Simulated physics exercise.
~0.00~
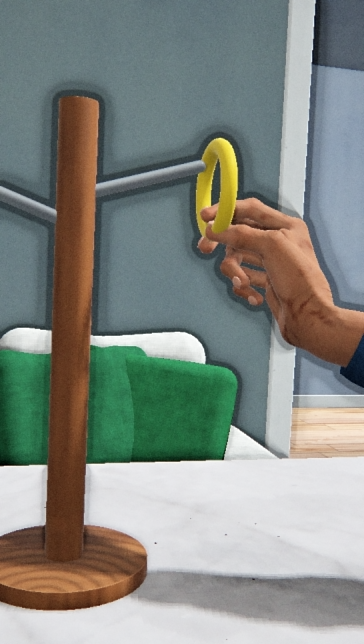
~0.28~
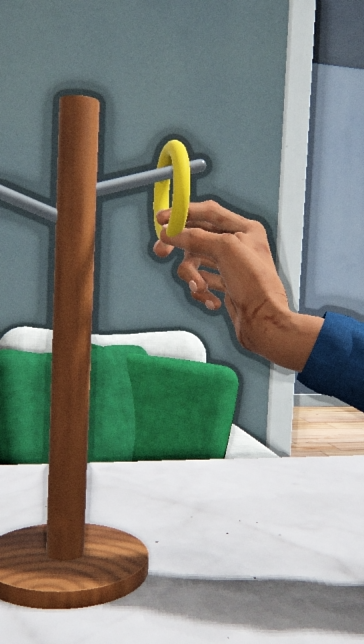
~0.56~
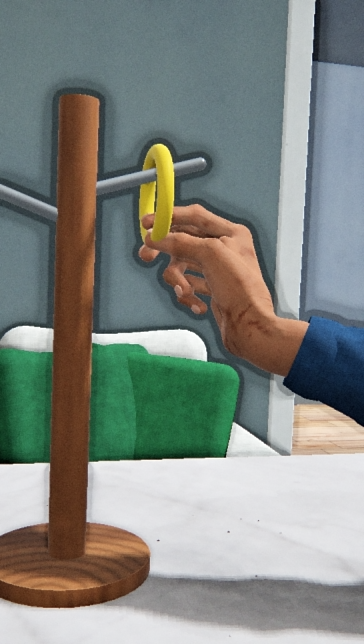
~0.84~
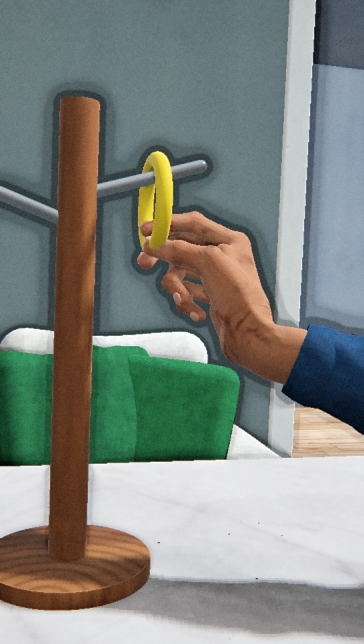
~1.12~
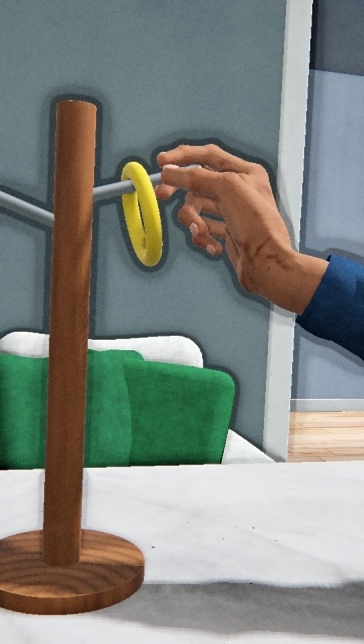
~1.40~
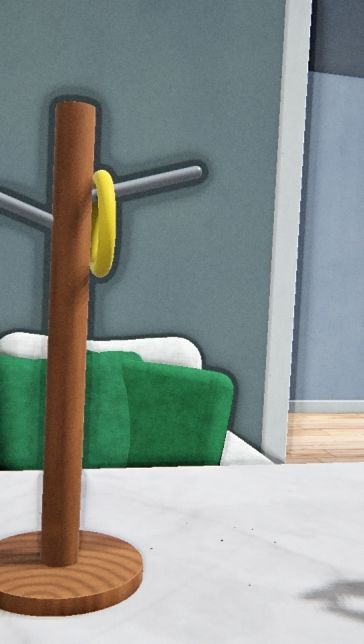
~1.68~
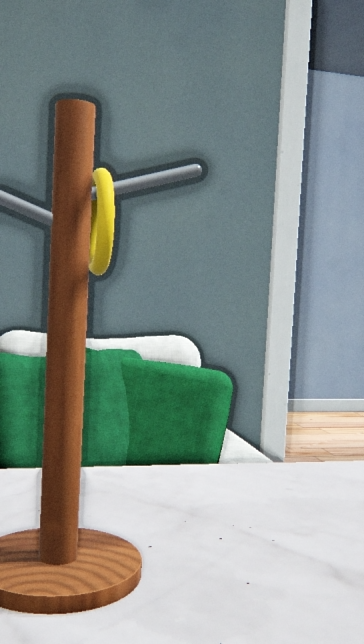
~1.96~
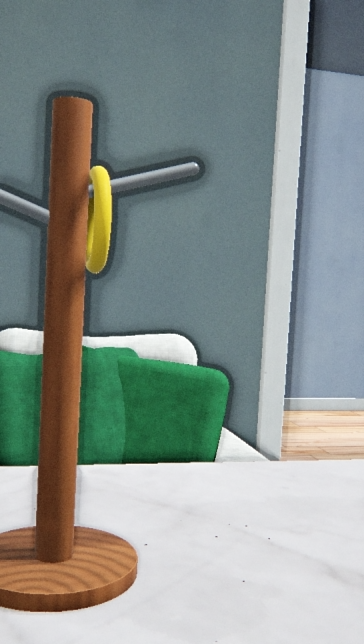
A hand slid a yellow ring of tape leftward onto the metal peg of a wooden stand, then let go and drew back out of view. The ring slipped further along the peg to the post and stayed hanging there.
